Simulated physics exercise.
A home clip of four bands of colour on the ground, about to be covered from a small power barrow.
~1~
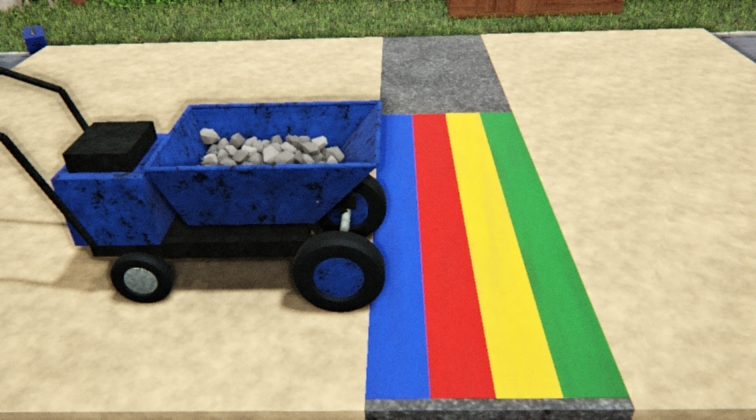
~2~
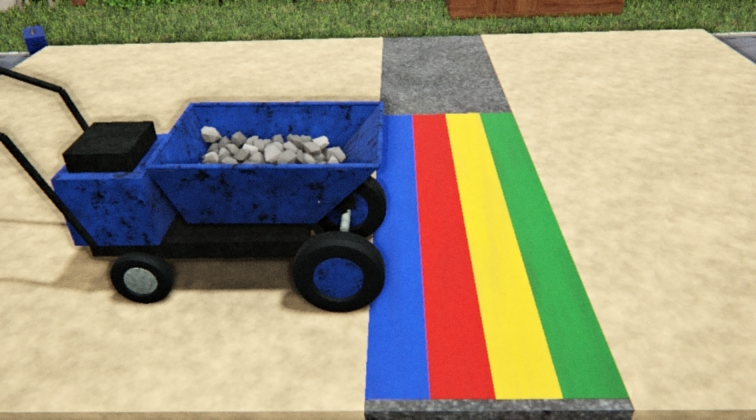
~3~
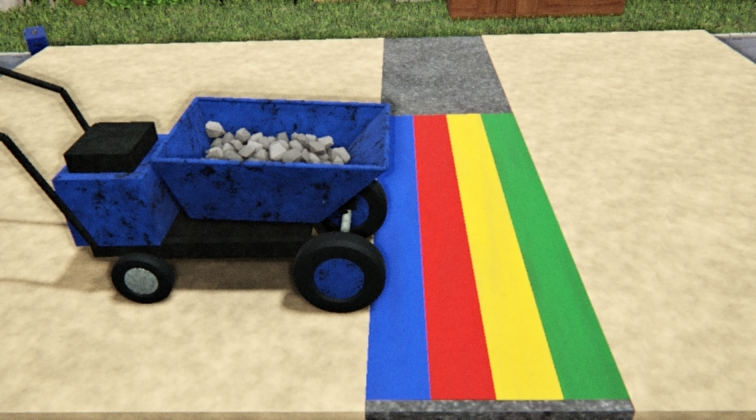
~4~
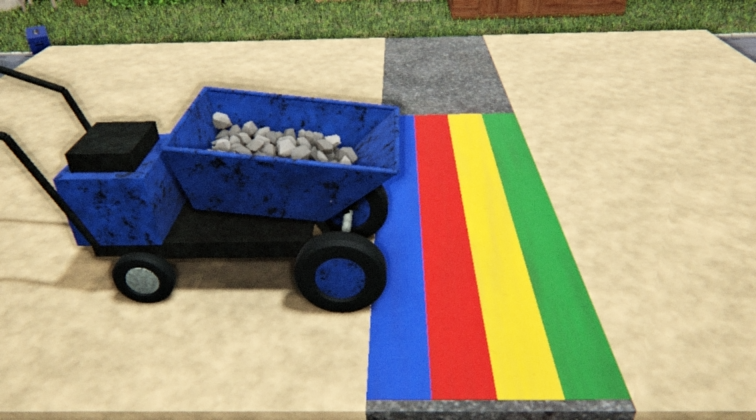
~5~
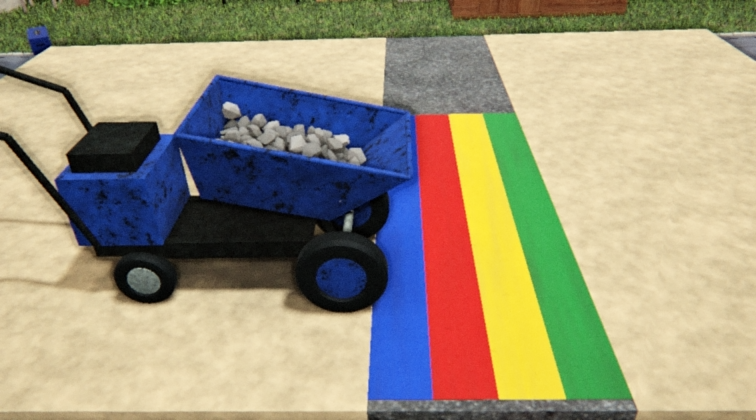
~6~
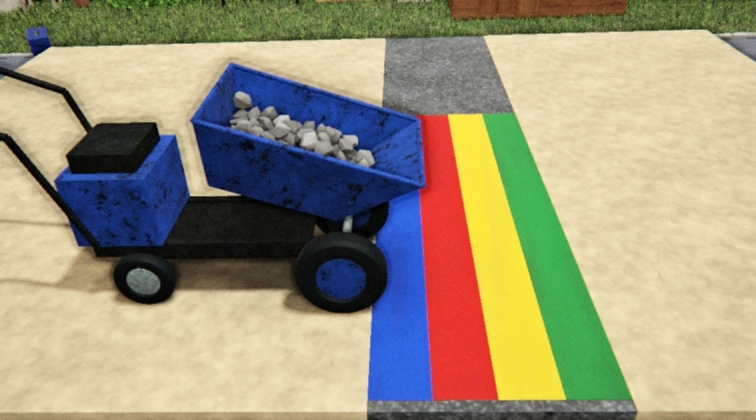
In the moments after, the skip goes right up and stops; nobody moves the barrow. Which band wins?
The heap favours the yellow strip.
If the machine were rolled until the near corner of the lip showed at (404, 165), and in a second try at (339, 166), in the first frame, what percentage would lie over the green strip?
Roughly 40 per cent, and 20 per cent.
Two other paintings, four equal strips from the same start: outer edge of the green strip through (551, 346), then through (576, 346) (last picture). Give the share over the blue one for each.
The first gives 0 %, the second 0 %.
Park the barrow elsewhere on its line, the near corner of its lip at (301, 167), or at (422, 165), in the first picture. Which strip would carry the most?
In turn: The red one; the green strip.
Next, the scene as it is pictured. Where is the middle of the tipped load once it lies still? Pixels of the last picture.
Roughly at (520, 266).
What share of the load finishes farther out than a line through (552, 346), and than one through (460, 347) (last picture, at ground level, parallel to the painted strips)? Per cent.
About 40 and 100 per cent.
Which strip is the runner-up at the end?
It is the strip in green.
Shortly afterwards, skip tipped steeply; the whole lot in the skip.
Next, skip tipped steeply; the bulk in the skip; only a few over the red strip; near a quarter over the yellow strip; only a few over the green strip.
Some moments later, skip tipped right over; a little in the skip; a little over the red strip; near half over the yellow strip; near a third over the green strip; a little off the paint.
In the end, skip tipped right over; none at all over the blue strip; a little over the red strip; near half over the yellow strip; near a third over the green strip; a little off the paint.
